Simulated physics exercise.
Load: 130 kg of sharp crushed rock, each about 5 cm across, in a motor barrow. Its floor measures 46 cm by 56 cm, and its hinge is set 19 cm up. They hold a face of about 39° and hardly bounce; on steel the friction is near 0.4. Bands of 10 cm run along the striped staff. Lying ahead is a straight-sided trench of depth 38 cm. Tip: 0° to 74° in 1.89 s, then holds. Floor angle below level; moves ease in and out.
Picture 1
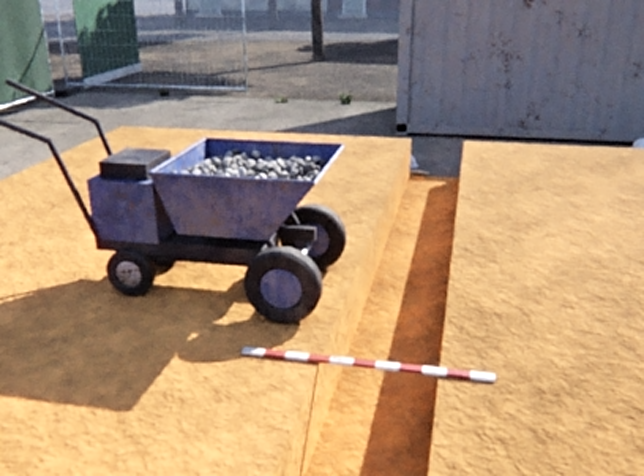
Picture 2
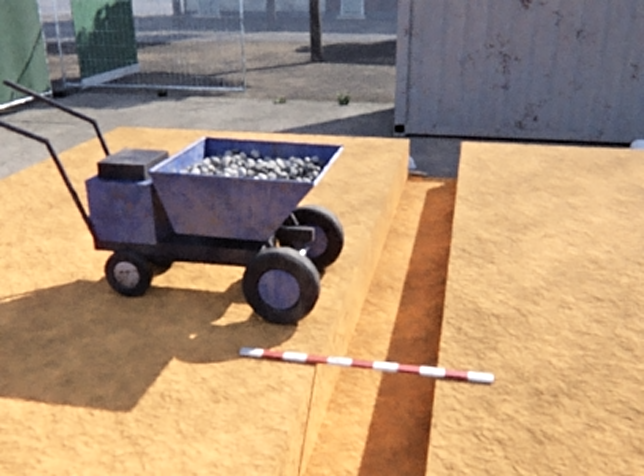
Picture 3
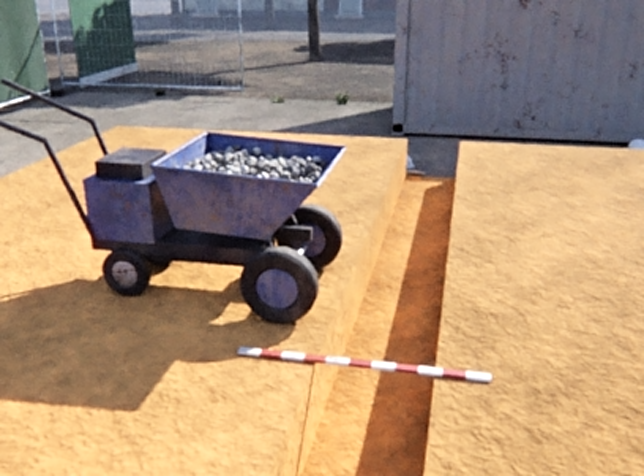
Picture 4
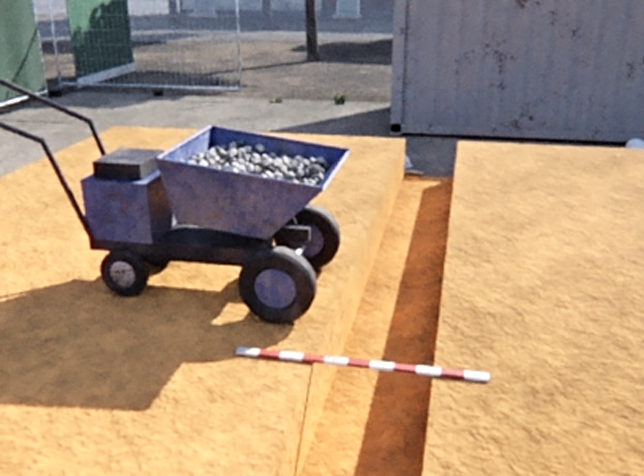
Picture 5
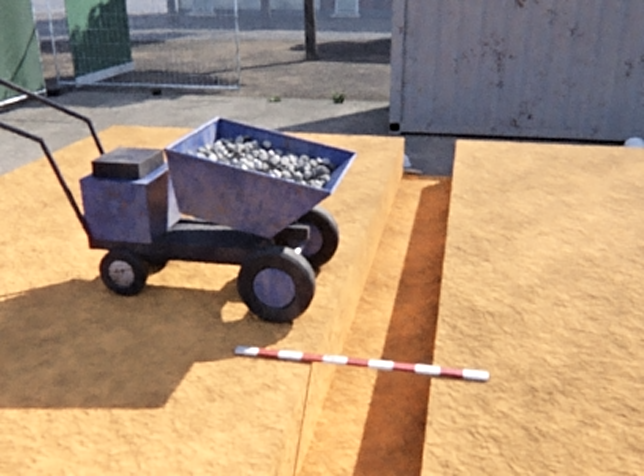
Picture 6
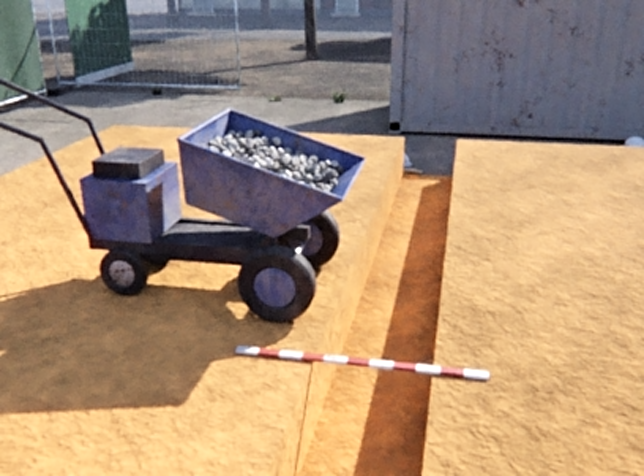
Blue skip of grey stones on a motor barrow tilting gradually forward to the right, beside a trench and a red-and-white staff.
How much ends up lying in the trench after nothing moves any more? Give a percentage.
A share of about 85 per cent.
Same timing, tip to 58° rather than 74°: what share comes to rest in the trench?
I'd guess some 20 in a hundred.
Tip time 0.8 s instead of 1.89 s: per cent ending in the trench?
That would give about 70 percent.
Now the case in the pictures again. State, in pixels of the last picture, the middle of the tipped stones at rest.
Roughly at pixel (414, 351).
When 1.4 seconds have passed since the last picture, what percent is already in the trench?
25 per cent or so by then.
Then, 0.8 s after the last picture the floor is at 63°, 100 % in the skip; the foremost stones are at (394, 250).
Then, 1.4 s after the last picture the floor is at 74°, 68 % in the skip, 25 % in the trench, 8 % past the trench; the foremost stones are at (492, 310).
Then, 1.7 s after the last picture the floor is at 74°, 37 % in the skip, 48 % in the trench, 15 % past the trench; the foremost stones are at (516, 310).
Then, 3.7 s after the last picture the floor is at 74°, 0 % in the skip, 85 % in the trench, 15 % past the trench; the foremost stones are at (522, 324).
